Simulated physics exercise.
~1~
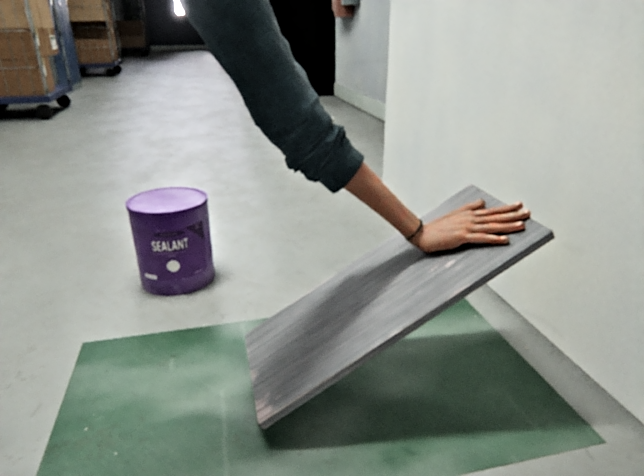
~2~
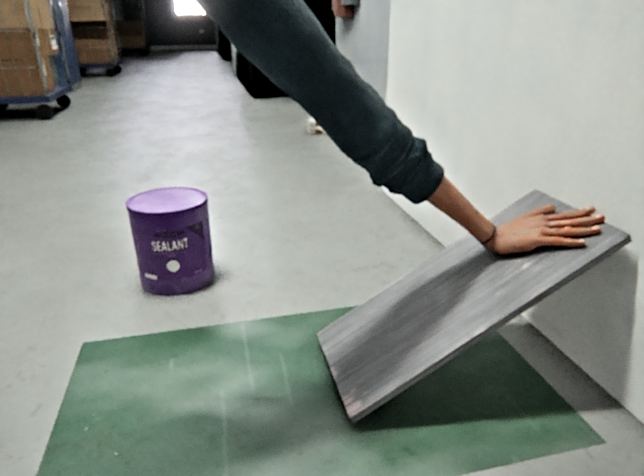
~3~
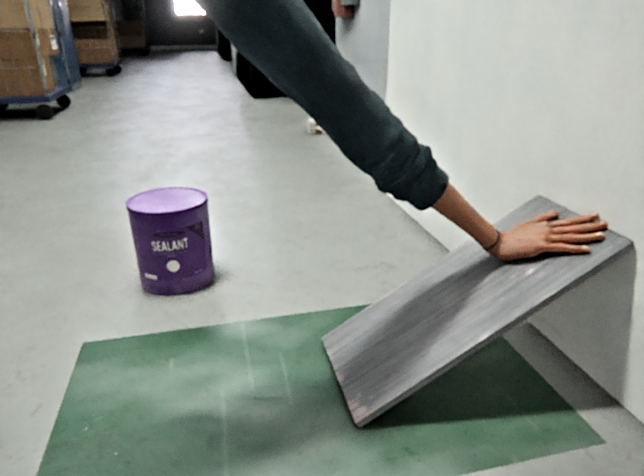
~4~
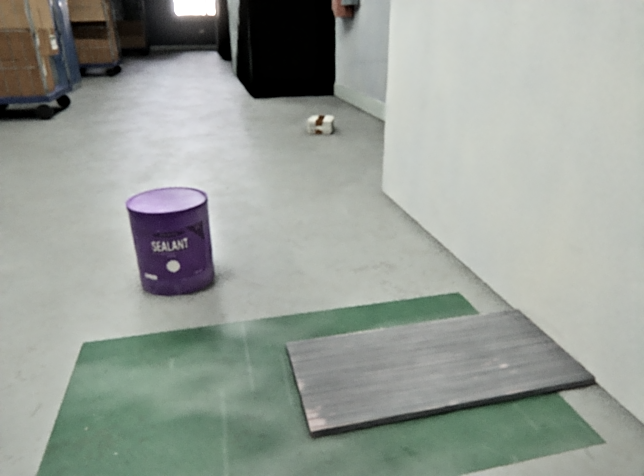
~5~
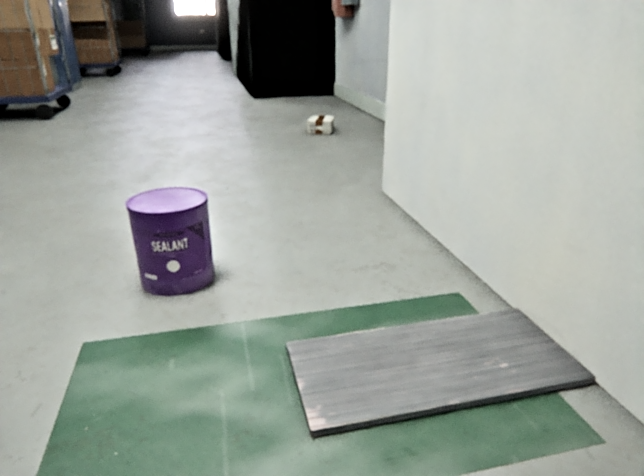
A hand leans a grey board toward the wall, lets go, and it ends lying flat.
